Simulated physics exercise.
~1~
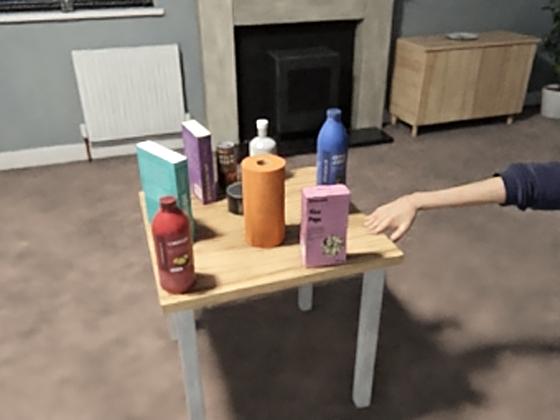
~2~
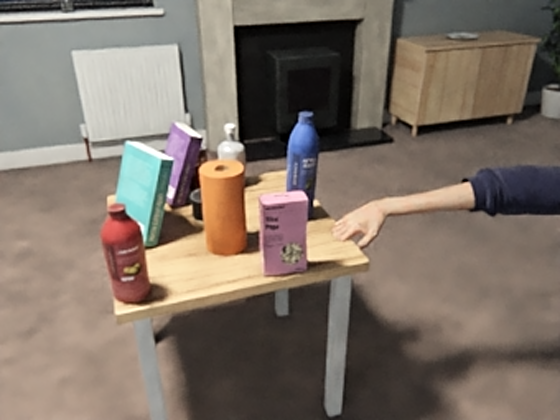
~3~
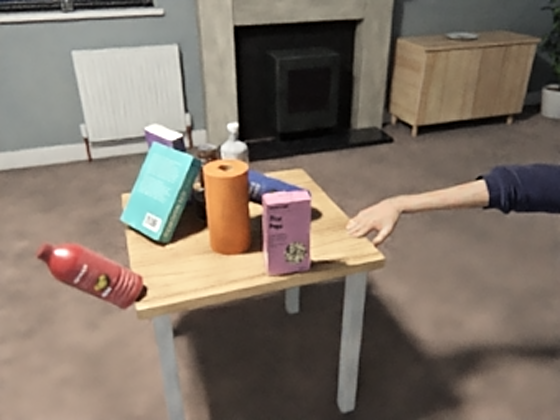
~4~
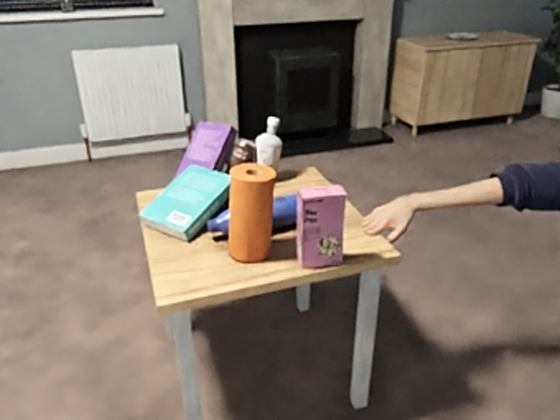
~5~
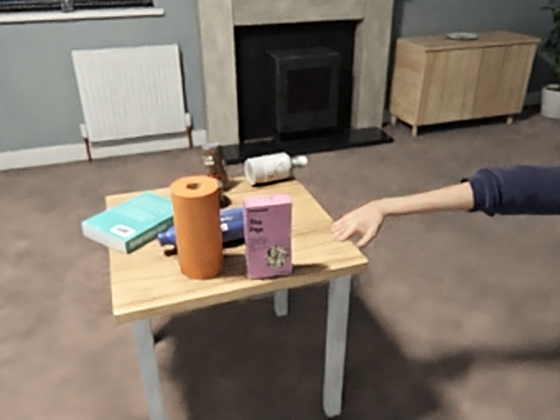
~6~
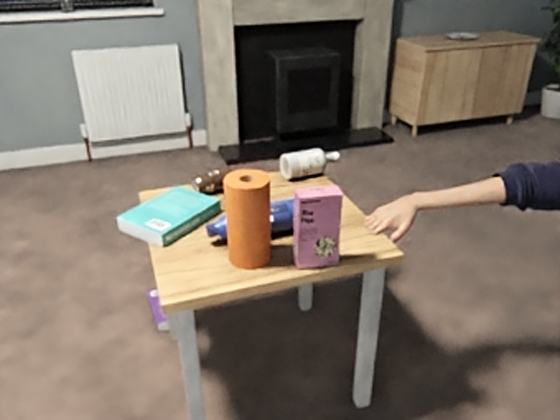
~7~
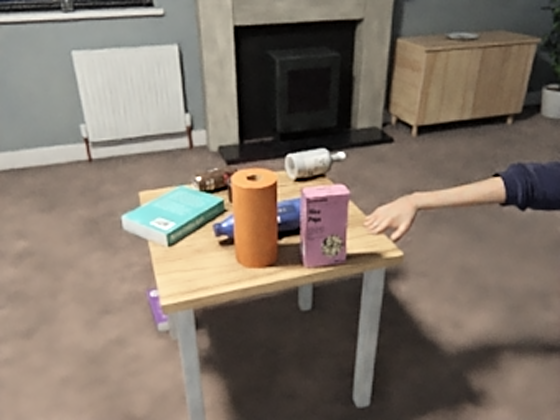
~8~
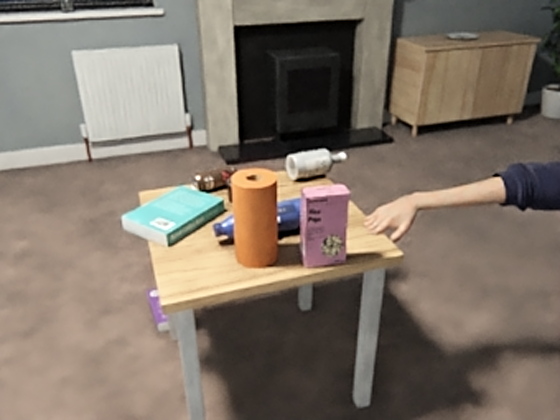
The small table jerks left and right, toppling several items and dropping two off its edge.
